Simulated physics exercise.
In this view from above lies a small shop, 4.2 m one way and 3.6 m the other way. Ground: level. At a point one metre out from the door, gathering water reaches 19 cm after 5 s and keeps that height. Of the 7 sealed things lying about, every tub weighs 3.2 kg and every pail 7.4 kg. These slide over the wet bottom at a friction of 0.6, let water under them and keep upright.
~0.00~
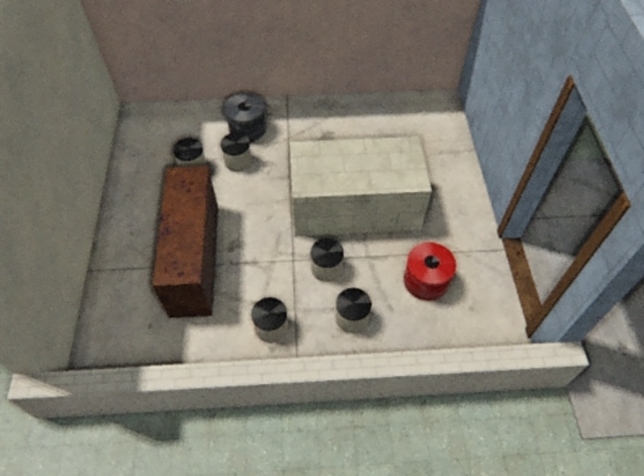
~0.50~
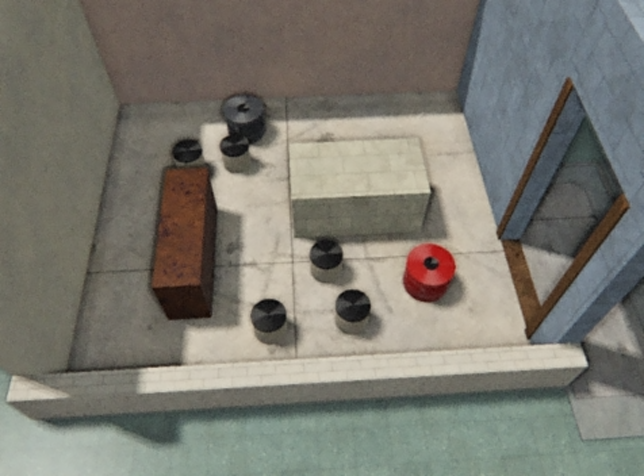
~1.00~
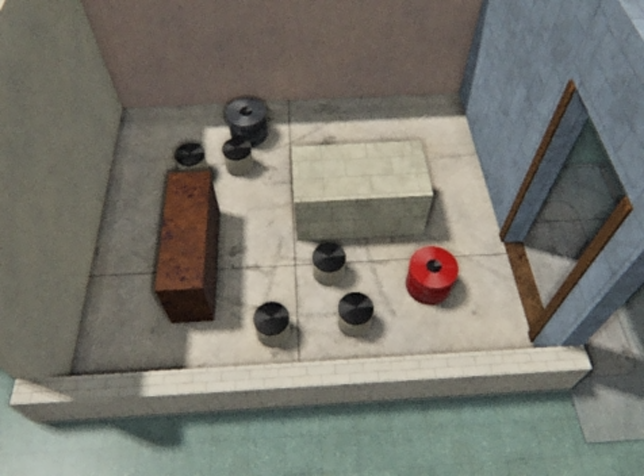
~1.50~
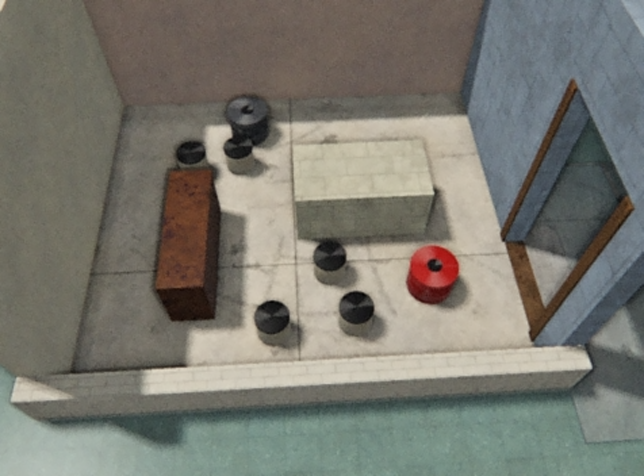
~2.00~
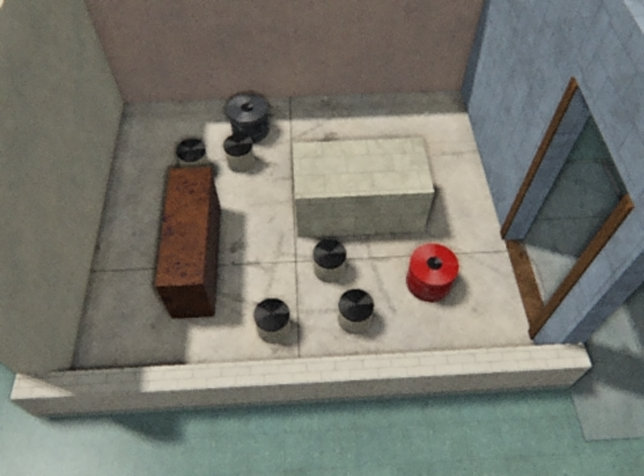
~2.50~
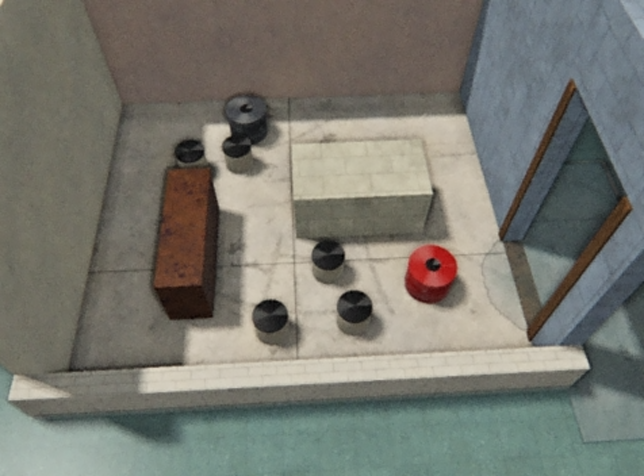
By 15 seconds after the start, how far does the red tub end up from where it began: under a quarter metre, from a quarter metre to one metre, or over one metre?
Goes a long way.
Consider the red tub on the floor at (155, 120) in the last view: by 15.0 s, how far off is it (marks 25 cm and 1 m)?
It goes a long way.
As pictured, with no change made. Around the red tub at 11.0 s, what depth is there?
Near 13 cm deep.
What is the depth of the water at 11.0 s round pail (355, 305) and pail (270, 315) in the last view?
Roughly 5 and 7 cm.
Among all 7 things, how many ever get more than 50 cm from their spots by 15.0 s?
That comes to 7.
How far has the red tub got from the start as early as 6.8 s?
Roughly 120 cm by then.
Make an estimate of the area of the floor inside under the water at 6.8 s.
I'd estimate close to 7.5 m2.
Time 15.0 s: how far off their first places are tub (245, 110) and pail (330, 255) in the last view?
The first is 200 cm from its start, the second 200 cm.
After 3.5 s the red tub is near (418, 265), 0.1 m from its start, aground; 0 afloat.
After 6.8 s the red tub is near (309, 280), 1.2 m from its start, afloat; 2 afloat.
After 11.0 s the red tub is near (88, 328), 3.0 m from its start, afloat; 2 afloat.
After 15.0 s the red tub is near (109, 186), 3.2 m from its start, afloat; 7 afloat.
